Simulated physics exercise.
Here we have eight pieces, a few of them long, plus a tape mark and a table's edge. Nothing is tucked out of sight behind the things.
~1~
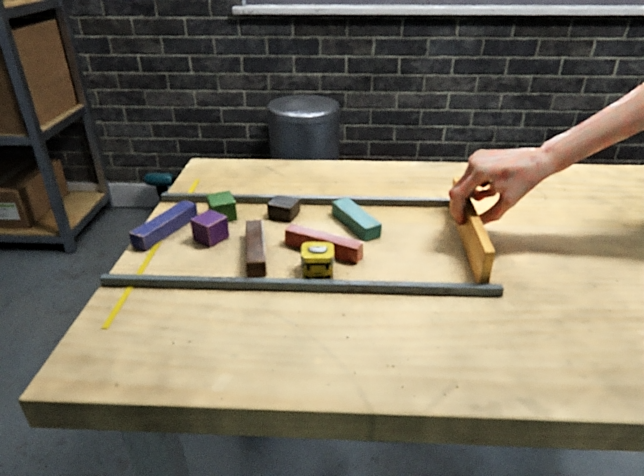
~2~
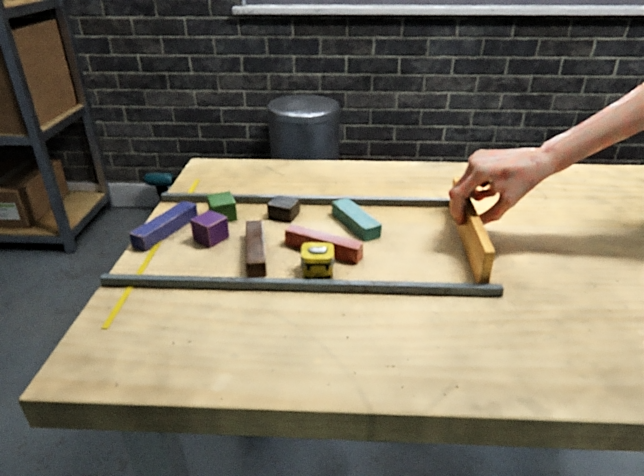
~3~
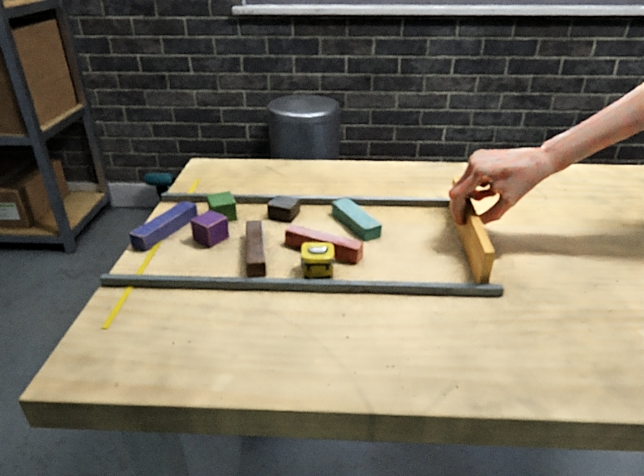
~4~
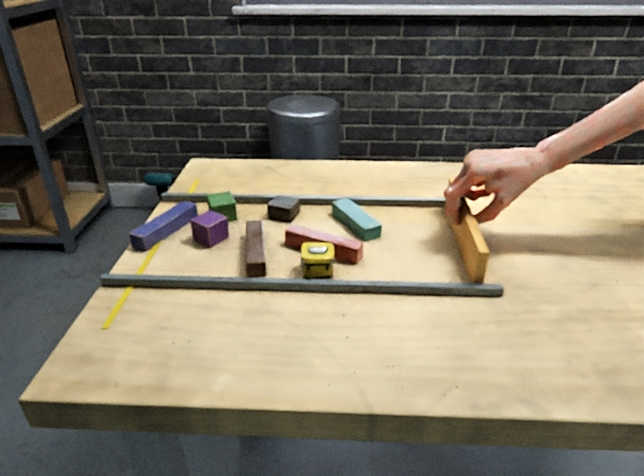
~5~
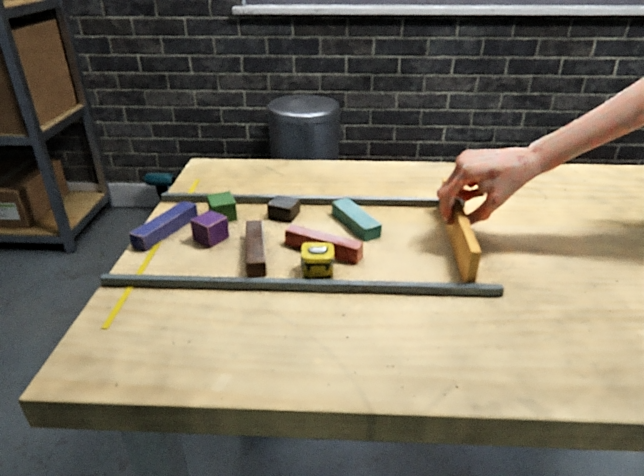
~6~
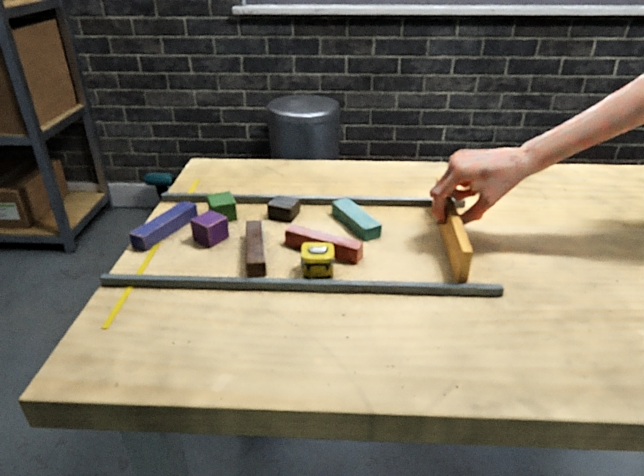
A hand reaching in from the right slides an upright orange-yellow board a short way left between two dark rails on a pale wooden table, viewed from slightly above by a still camera. Blue, purple, green, black, turquoise, brown and red pieces and a yellow-and-black object lie untouched to its left, near a yellow tape line. Behind are a brick wall, metal bin and shelving.
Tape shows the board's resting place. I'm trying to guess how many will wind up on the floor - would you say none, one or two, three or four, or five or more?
The board is going to sweep off at least five.
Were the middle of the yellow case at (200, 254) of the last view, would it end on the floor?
That yellow case heads down.
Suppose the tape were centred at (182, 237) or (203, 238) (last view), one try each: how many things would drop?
Respectively 3 and 1.
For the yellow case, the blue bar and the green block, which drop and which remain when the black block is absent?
Note: Yellow case is on by the end; blue bar is off by the end; green block is off by the end.
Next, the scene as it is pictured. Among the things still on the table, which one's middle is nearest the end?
The red bar is foremost.
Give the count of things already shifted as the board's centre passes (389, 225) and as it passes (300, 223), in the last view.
The number moved is 0 and then 5.
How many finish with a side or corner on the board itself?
Count recorded: 2.
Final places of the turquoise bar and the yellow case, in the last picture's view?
Going in order: First (163, 214), then (125, 258).
A little later, none off yet; blue bar at rest near (166, 225); purple block at rest near (210, 229); green block at rest near (222, 207).
When it is over, the number that fall off is five or more; down, black block, brown bar, green block, purple block and blue bar.
